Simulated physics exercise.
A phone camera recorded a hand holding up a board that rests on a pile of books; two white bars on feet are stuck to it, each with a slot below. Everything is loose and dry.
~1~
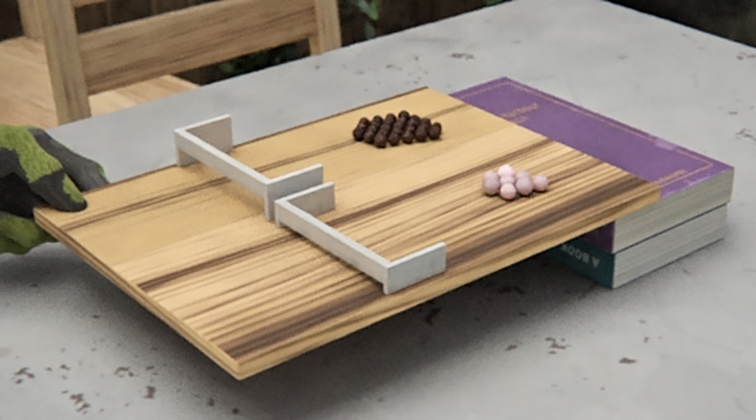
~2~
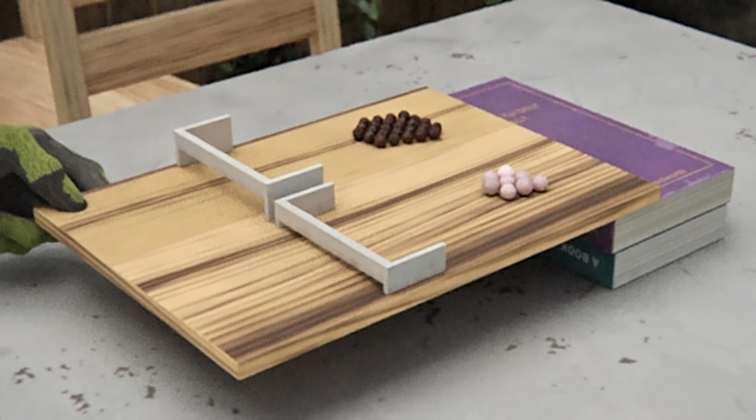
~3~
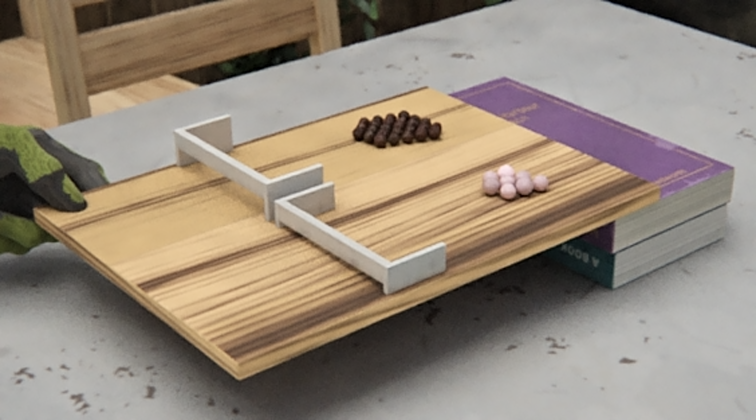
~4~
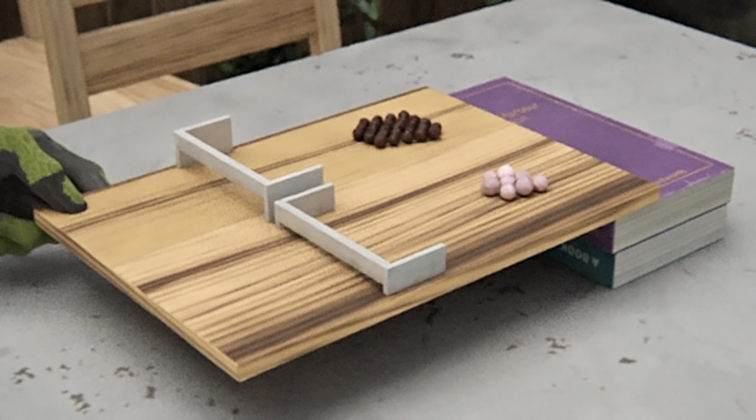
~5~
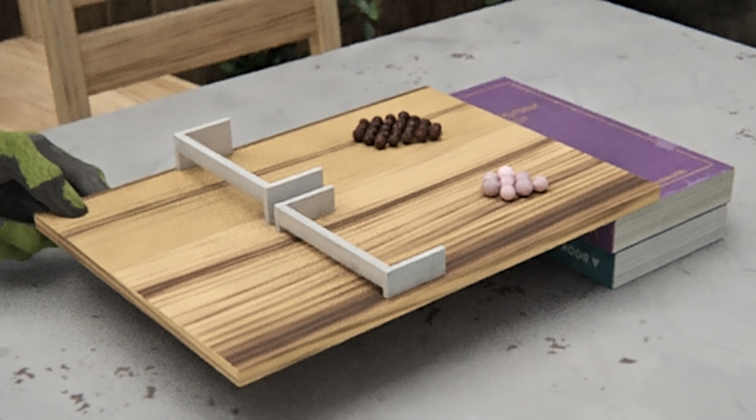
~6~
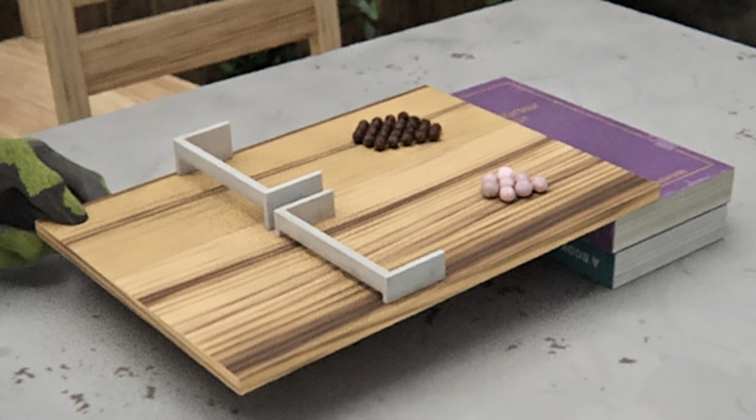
On a grey outdoor table, a gloved hand holds the left end of a striped wooden board resting on books, with two white bars and batches of dark and pink balls on it; the hand lowers that end very slightly.
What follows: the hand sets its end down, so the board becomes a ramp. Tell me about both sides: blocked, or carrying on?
Front batch: Blocked. Back batch: Through.
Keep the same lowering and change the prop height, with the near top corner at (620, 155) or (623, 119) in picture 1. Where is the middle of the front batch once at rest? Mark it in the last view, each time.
(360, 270), then (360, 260).
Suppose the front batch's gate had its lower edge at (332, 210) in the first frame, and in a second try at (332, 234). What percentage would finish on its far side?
Roughly 100 percent first and 100 percent second.
Then, 0.30 s on from there, board sloping at 7°; front batch on its way down; back batch on its way down.
Then, 0.61 s on from there, board resting at 11°; front batch on its way down; back batch on its way down.
Then, 0.99 s on from there, board resting at 11°; front batch has reached its gate; back batch the whole lot past its gate.
In the end, board resting at 11°; front batch gathered behind its gate; back batch the whole lot past its gate.
